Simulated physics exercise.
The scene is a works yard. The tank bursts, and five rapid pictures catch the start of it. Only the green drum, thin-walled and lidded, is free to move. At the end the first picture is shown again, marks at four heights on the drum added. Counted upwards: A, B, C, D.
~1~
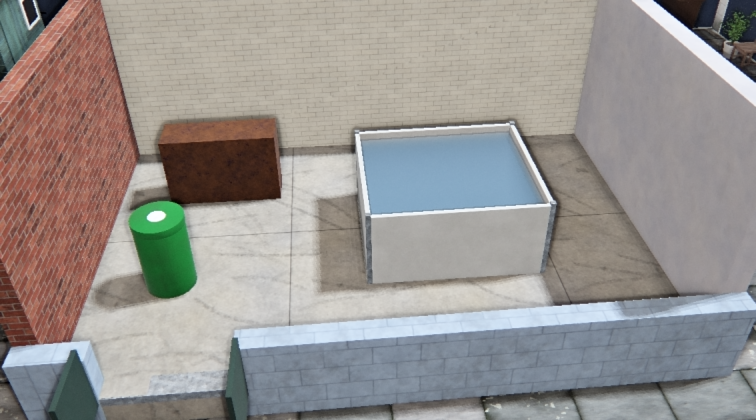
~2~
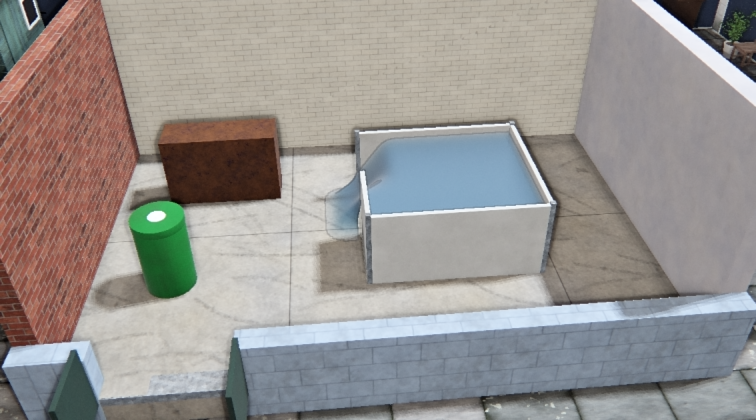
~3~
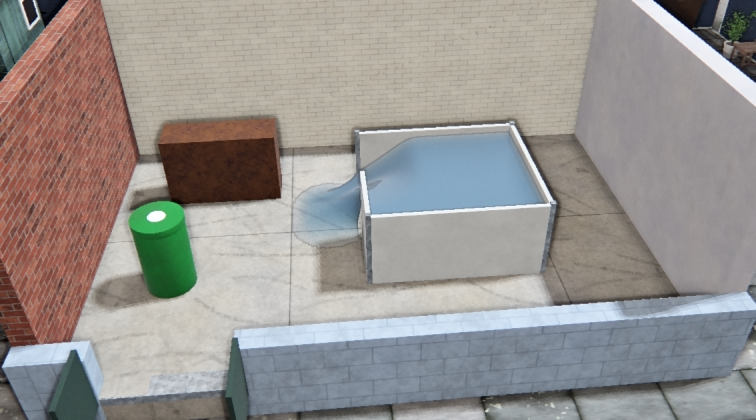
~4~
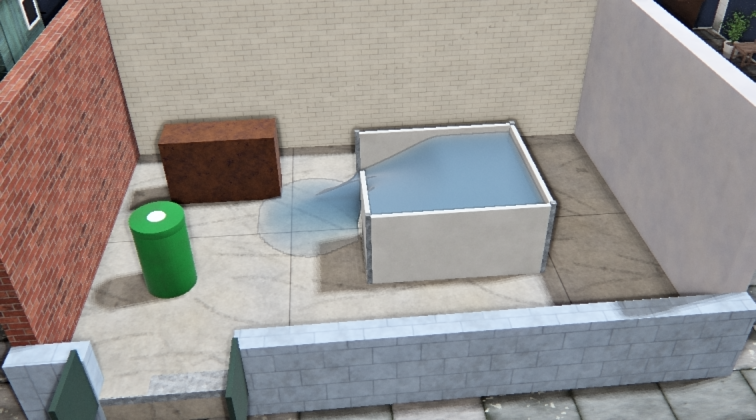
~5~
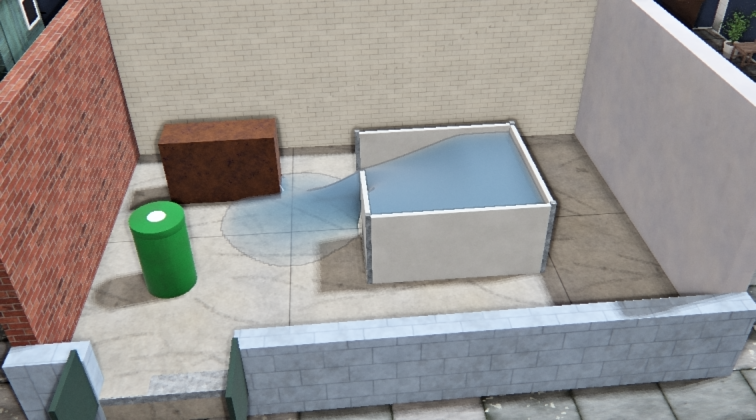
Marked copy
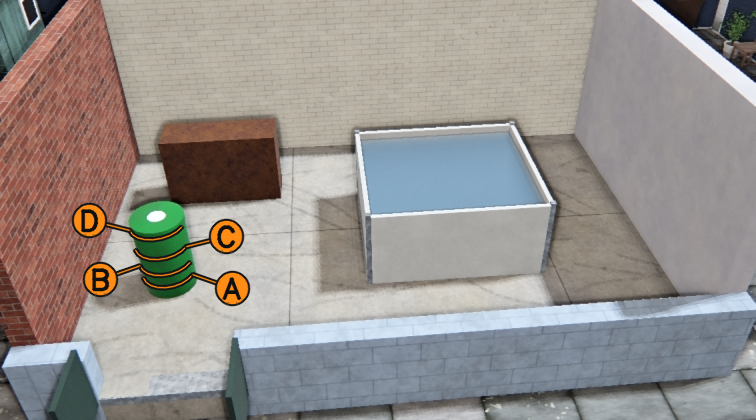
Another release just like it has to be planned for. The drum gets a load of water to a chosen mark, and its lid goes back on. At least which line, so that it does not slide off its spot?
B.
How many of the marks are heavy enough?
Three.
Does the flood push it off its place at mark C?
No, that is safe.
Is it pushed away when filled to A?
Yes.
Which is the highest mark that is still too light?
Here it is mark A.
On the marked copy, A at (165, 287); B at (162, 275); C at (157, 259); D at (152, 239); from the bottom up A, B, C, D.
If A is chosen, it is pushed about twice its own width away.
If B is chosen, it does not move.
If C is chosen, it does not move.
If D is chosen, it does not move.
